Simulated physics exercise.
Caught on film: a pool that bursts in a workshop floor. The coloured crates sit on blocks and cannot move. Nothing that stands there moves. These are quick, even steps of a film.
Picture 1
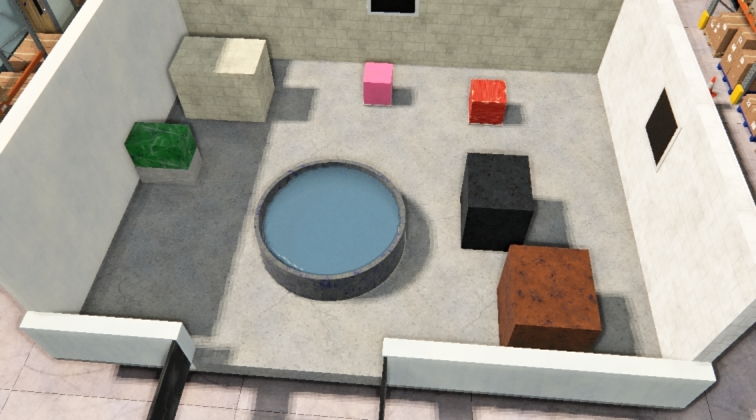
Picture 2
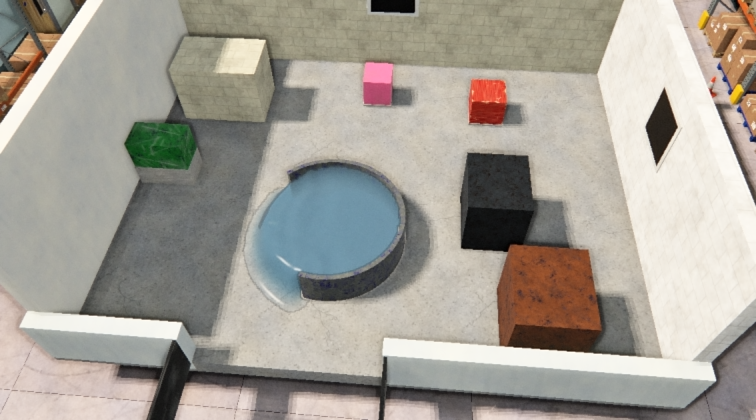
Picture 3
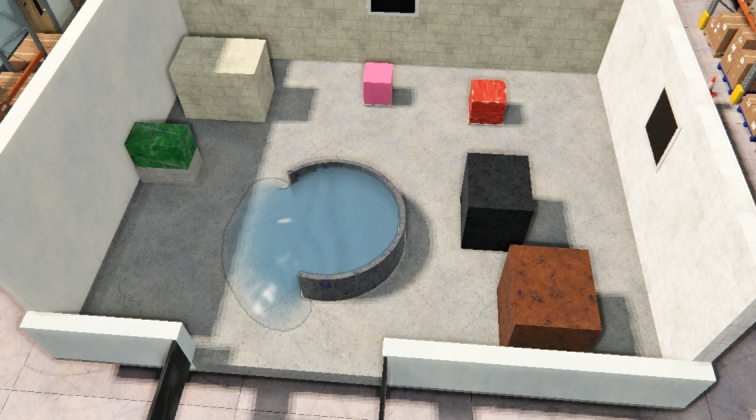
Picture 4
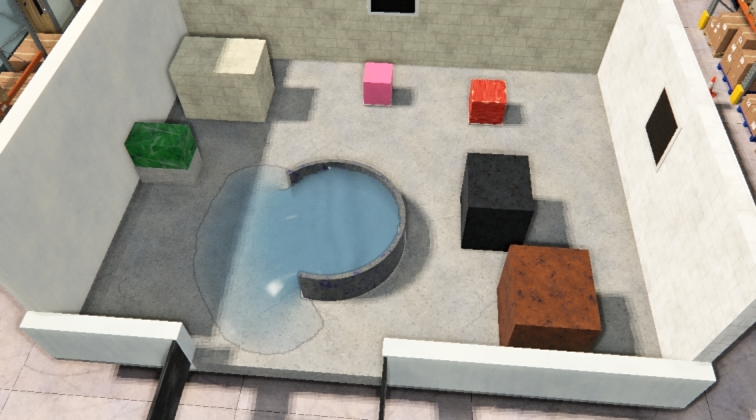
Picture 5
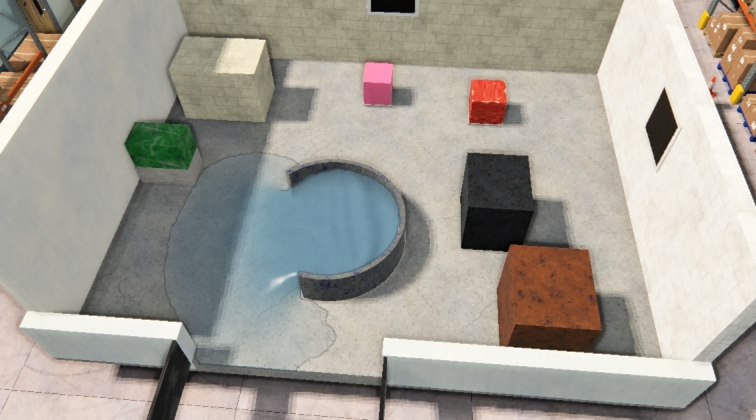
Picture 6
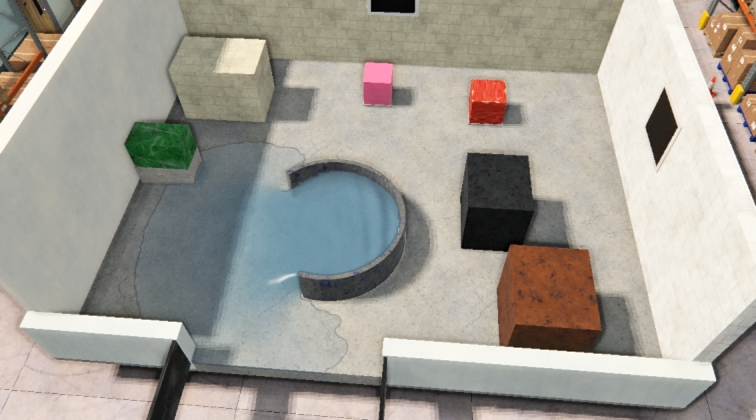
In the video, a round tank of water stands among colored blocks in a walled workshop, then its left side opens and water pours out, spreading across the floor leftward and toward the front in a widening sheet.
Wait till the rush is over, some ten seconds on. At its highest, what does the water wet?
The red crate is soaked; the green crate keeps dry; the pink crate is soaked.
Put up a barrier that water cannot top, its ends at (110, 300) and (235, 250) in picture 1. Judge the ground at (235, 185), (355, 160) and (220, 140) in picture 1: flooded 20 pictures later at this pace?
In turn: Under water, dry, under water.
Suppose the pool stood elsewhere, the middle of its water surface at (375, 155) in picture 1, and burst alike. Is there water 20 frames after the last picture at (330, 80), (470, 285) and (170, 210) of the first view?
In turn: Flooded, clear, flooded.
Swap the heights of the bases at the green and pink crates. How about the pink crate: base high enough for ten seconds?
My reading: Pink stays dry.
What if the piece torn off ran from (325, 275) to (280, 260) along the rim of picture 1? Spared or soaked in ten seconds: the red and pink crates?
Then: The red crate is safe, the pink crate escapes it.
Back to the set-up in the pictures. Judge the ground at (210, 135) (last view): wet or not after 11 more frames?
Verdict: Wet.
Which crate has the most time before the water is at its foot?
It is the red crate.
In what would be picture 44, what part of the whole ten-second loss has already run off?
Close to 65 %.
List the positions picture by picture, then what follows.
The round tank at (330, 218) is whole and still, in the first picture.
Water pours out at (264, 242) and has run to (299, 304), in the second picture.
The front is at (292, 322), out from the gap at (264, 243), in the third picture.
Water pours out at (264, 244) and has run to a hidden place, in the fourth picture.
Water pours out at (264, 245) and has run to (231, 160), in the fifth picture.
Water pours out at (264, 245) and has run to (204, 154), in the sixth picture.
A moment on, water covers 25 % of the floor; the red crate not reached, the green crate water round its plinth, the pink crate not reached.
Next, water covers 25 % of the floor; the red crate not reached, the green crate water round its plinth, the pink crate not reached.
Then, water covers 30 % of the floor; the red crate not reached, the green crate water round its plinth, the pink crate not reached.
Later, water covers 50 % of the floor; the red crate not reached, the green crate water round its plinth, the pink crate water round its plinth.
In the end, water covers 70 % of the floor; the red crate was topped, the green crate stayed above the water, the pink crate was topped.
